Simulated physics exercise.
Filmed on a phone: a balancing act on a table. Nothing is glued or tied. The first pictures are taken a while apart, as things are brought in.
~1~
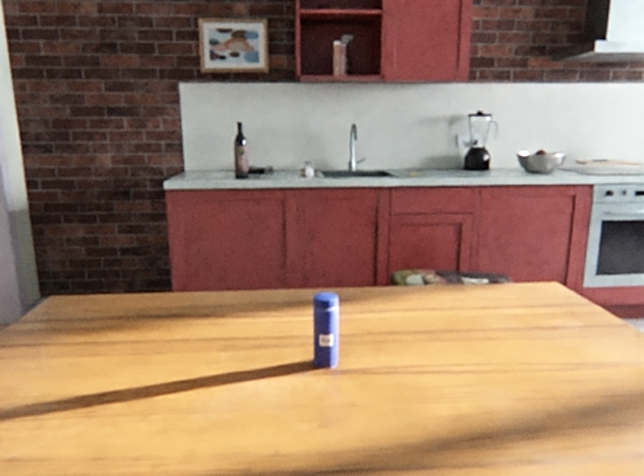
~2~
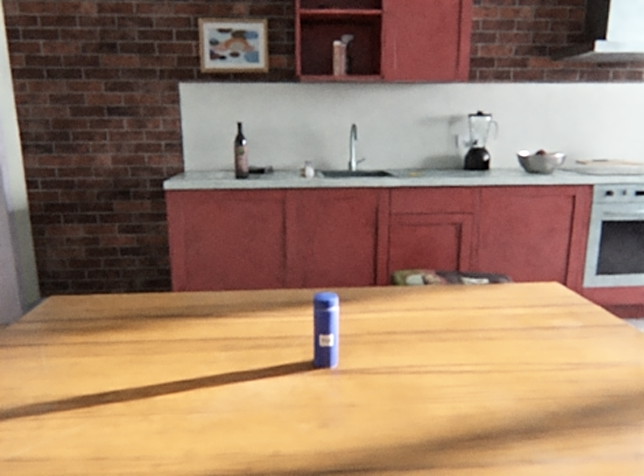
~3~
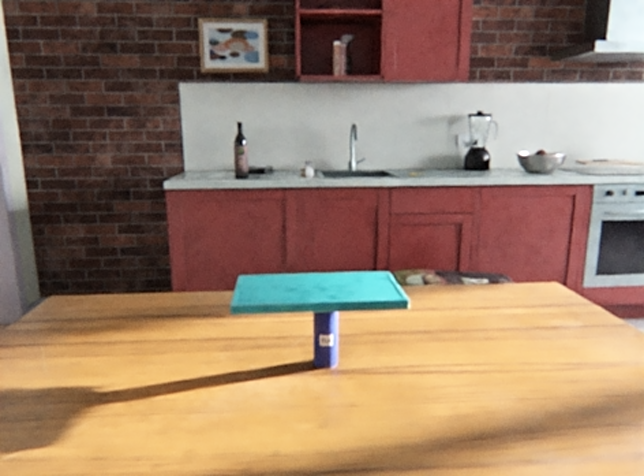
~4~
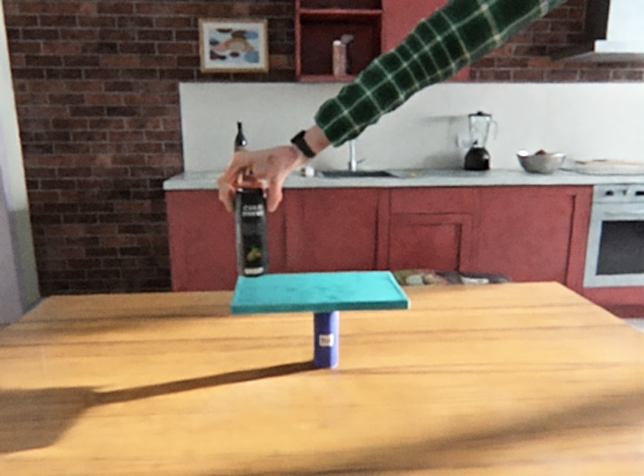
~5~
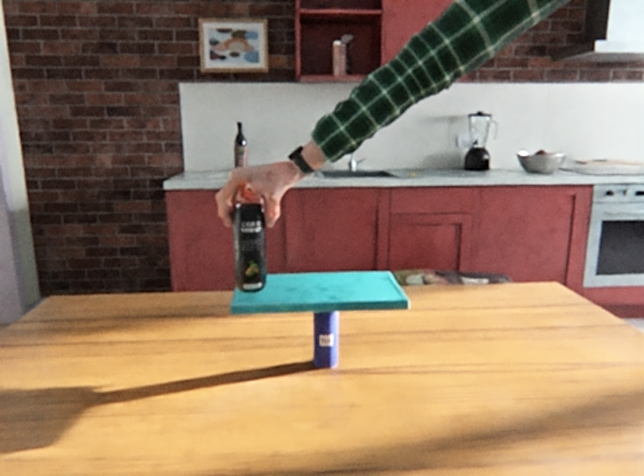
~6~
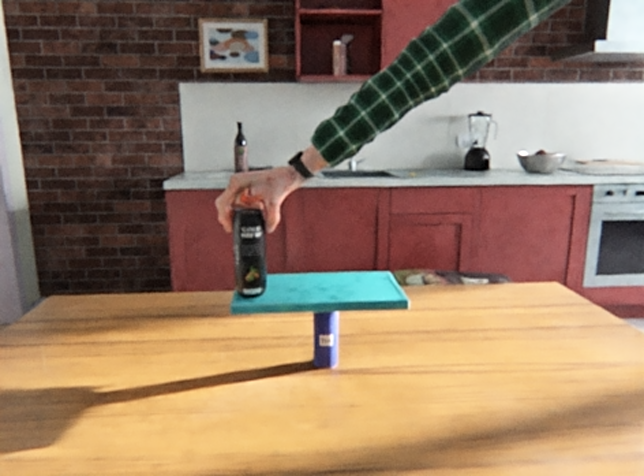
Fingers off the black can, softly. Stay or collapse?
In the end the stack comes apart.
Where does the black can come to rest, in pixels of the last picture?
Near (197, 362).
Then, 0.30 s after the last picture, black can now fallen; turquoise lid tipped 68° from how it was.
Then, 0.60 s after the last picture, turquoise lid tipped 60° from how it was; blue shaker tipped 11° from how it was.
Then, 0.80 s after the last picture, turquoise lid and blue shaker now fallen.
By the end, fallen, turquoise lid, blue shaker and black can. Seen from the same camera at the end, black can near (197, 361). The stack gives way.
